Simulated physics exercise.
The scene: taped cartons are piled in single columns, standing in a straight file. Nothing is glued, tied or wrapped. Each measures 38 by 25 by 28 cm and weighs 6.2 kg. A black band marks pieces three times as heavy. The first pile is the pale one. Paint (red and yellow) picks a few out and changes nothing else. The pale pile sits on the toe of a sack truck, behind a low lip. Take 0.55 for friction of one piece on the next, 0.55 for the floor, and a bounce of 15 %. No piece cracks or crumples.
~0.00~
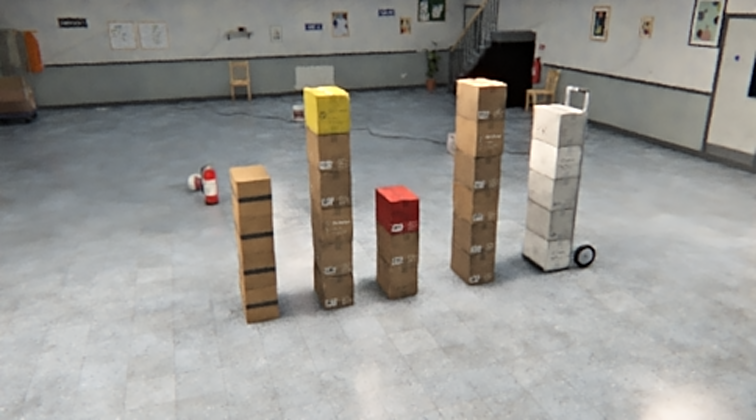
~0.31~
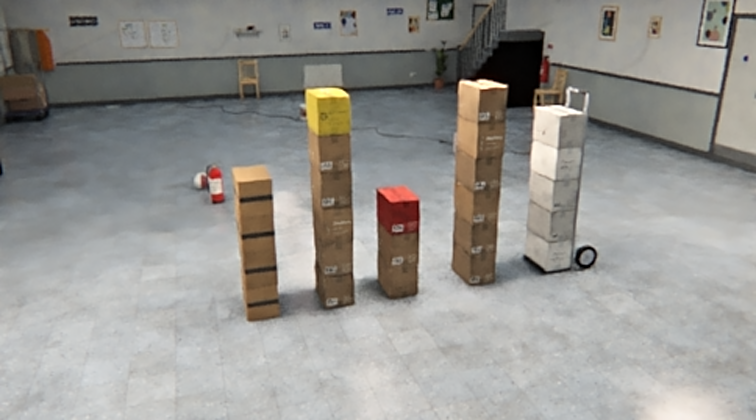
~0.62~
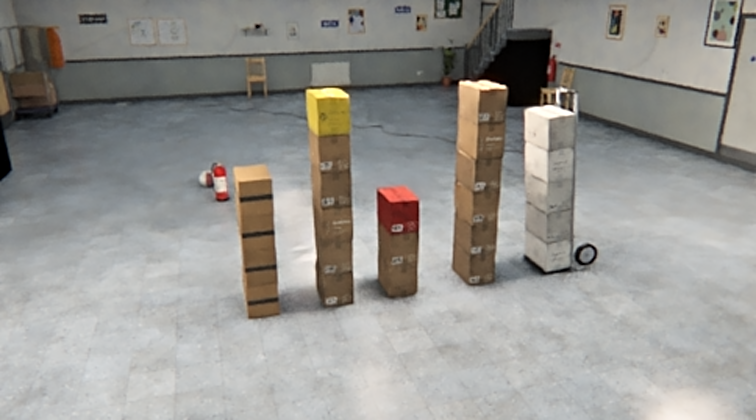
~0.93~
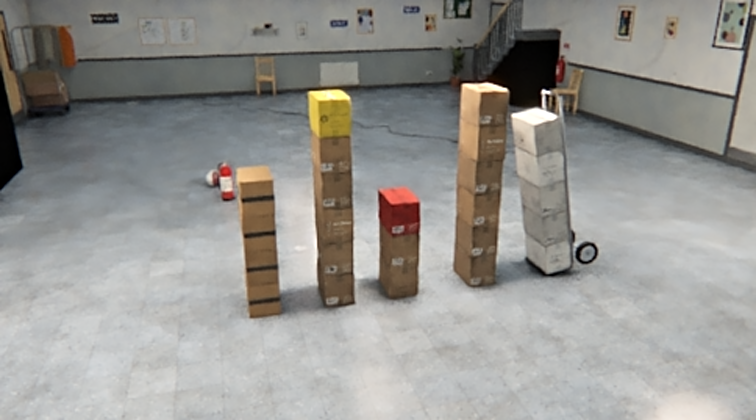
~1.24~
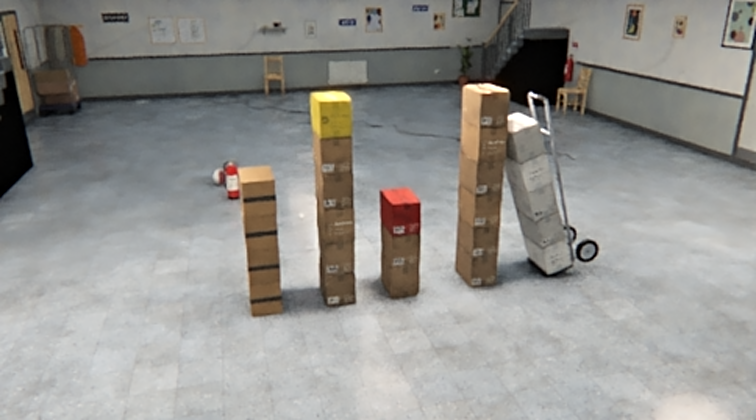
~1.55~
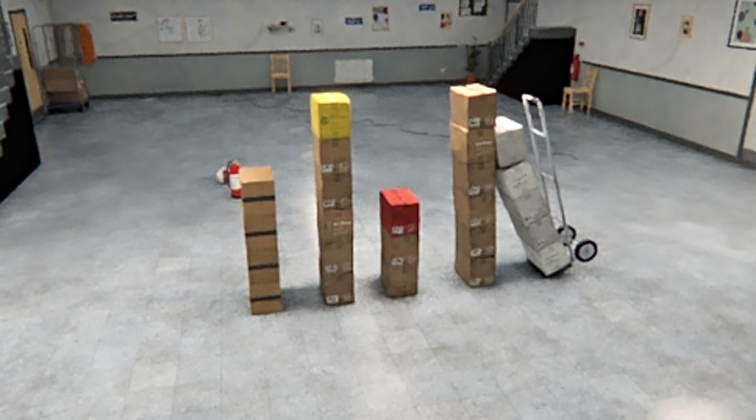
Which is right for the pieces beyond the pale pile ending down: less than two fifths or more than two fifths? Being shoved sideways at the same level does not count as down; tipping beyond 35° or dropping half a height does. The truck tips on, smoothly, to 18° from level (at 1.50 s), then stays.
The part is more than two fifths.
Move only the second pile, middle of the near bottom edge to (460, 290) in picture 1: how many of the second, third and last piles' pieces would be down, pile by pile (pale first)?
In that case second 6, third 3, last 3.
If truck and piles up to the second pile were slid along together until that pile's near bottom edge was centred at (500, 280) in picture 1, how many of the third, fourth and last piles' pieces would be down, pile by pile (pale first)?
In that case third 3, fourth 6, last 3.
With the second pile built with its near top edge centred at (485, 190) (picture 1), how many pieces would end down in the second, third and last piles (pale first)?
In that case second 3, third 3, last 4.
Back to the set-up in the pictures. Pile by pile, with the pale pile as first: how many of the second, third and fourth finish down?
By pile: Second 5, third 3, fourth 6.
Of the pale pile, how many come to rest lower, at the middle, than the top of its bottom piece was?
2 of them.
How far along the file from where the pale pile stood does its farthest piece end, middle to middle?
About 130 cm.
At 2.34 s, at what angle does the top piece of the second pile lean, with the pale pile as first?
About 40°.
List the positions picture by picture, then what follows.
In the first picture (pixels give the middle of a visible side; the camera moves round a little), truck frame (584, 129) 0° forward; red carton (406, 217); yellow carton (334, 115); none of the others has stirred.
The second picture shows truck frame (584, 131) 1° forward; yellow carton (334, 116).
The third picture shows truck frame (575, 130) 5° forward, top of the pale pile leaning 5°; red carton (406, 217); none of the others has stirred.
The fourth picture shows truck frame (563, 133) 11° forward, top of the pale pile leaning 11°; red carton (406, 219); none of the others has stirred.
The fifth picture shows truck frame (552, 135) 16° forward, top of the pale pile leaning 19°; red carton (407, 219); none of the others has stirred.
The sixth picture shows truck frame (547, 137) 18° forward, top of the pale pile leaning 14°; yellow carton (335, 120); red carton (406, 220); steepest lean 5°, the carton at (482, 111); movement in 5 of them.
After 2.34 s, 5 of the pale pile down; 4 of the 19 other cartons down; red carton 7° from how it stood.
After 3.34 s, 5 of the pale pile down; 17 of the 19 other cartons down; red carton 43° from how it stood, 19 cm lower; yellow carton 38° from how it stood, 29 cm lower.
In the end (4.7 s), 5 of the pale pile down; 17 of the 19 other cartons down; yellow carton on its side; red carton 50° from how it stood, 23 cm lower. That is 89 per cent. From the last view, middles, red carton near (321, 244).
